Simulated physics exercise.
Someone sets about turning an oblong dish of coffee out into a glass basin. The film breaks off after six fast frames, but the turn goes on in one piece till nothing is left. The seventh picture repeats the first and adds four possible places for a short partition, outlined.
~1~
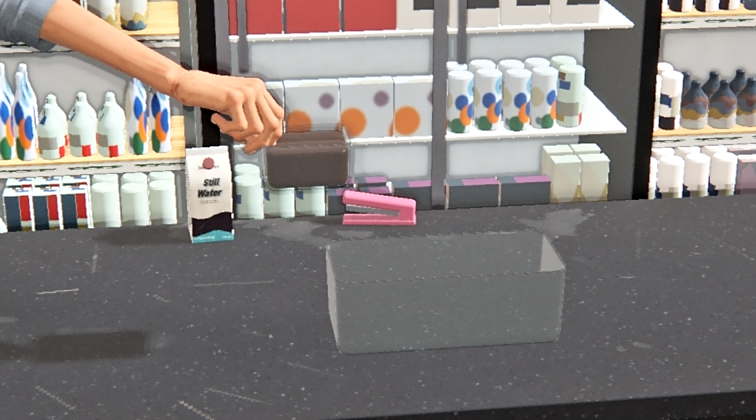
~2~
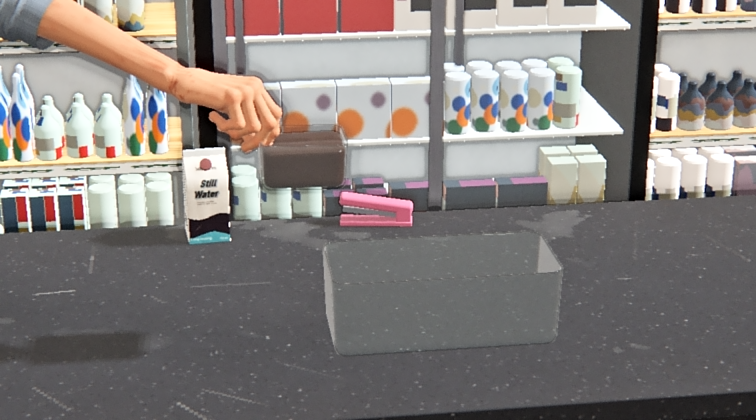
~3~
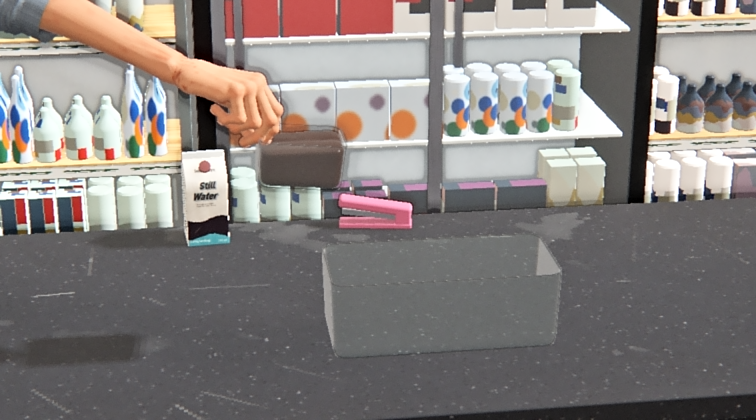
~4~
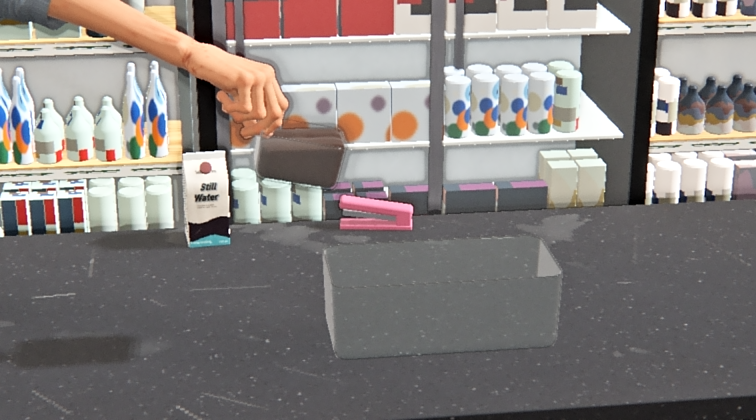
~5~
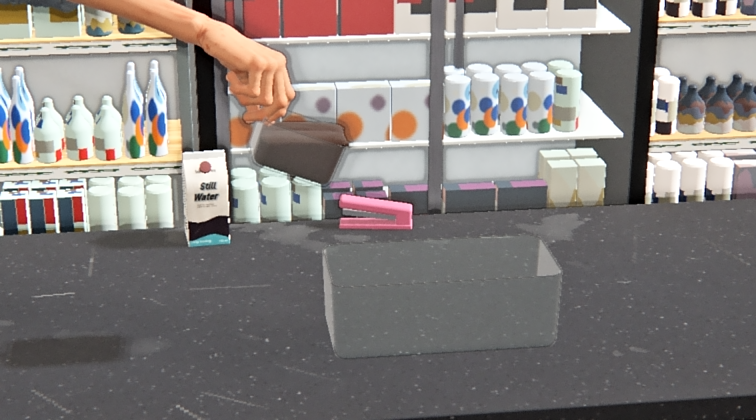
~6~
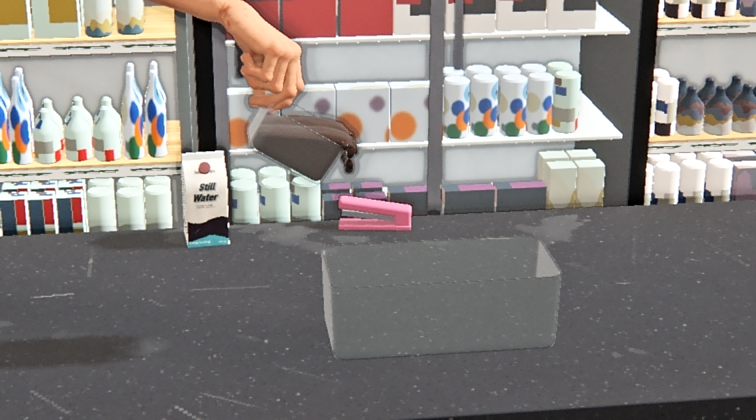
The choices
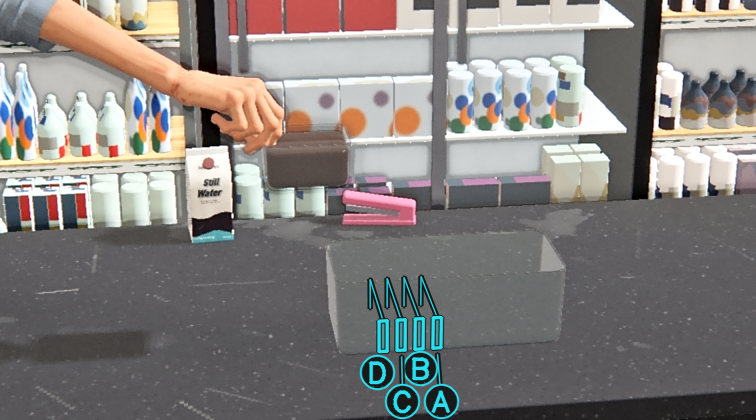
At a shop counter with a carton, a pink stapler and a clear basin on it, a hand held a dark oblong dish and gradually tilted it until brown coffee came over its right lip.
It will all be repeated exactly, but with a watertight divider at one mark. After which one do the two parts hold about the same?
Go for A.
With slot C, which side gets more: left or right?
The right one.
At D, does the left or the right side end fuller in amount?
The right side.
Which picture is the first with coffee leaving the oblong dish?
In picture 5.
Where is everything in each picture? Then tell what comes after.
The first frame shows upright, lip at (346, 133); basin from (337, 353) to (559, 339); nothing has left yet.
The second frame shows upright, lip at (343, 134); nothing has left yet.
The third frame shows tipped about 6°, lip at (342, 136); nothing has left yet.
The fourth frame shows tipped about 12°, lip at (343, 138); nothing has left yet.
The fifth frame shows tipped about 21°, lip at (343, 137); coffee is over the lip, down to (343, 137).
The sixth frame shows tipped about 32°, lip at (342, 138); coffee is over the lip, down to (347, 165).
On the marked copy, A at (437, 354); B at (419, 355); C at (401, 356); D at (383, 357).
Choosing A, about 42 % ends left of the wall and 56 % right of it.
Choosing B, about 22 % ends left of the wall and 76 % right of it.
Choosing C, about 7 % ends left of the wall and 91 % right of it; 3 % is lost outside.
Choosing D, about 4 % ends left of the wall and 93 % right of it; 3 % is lost outside.
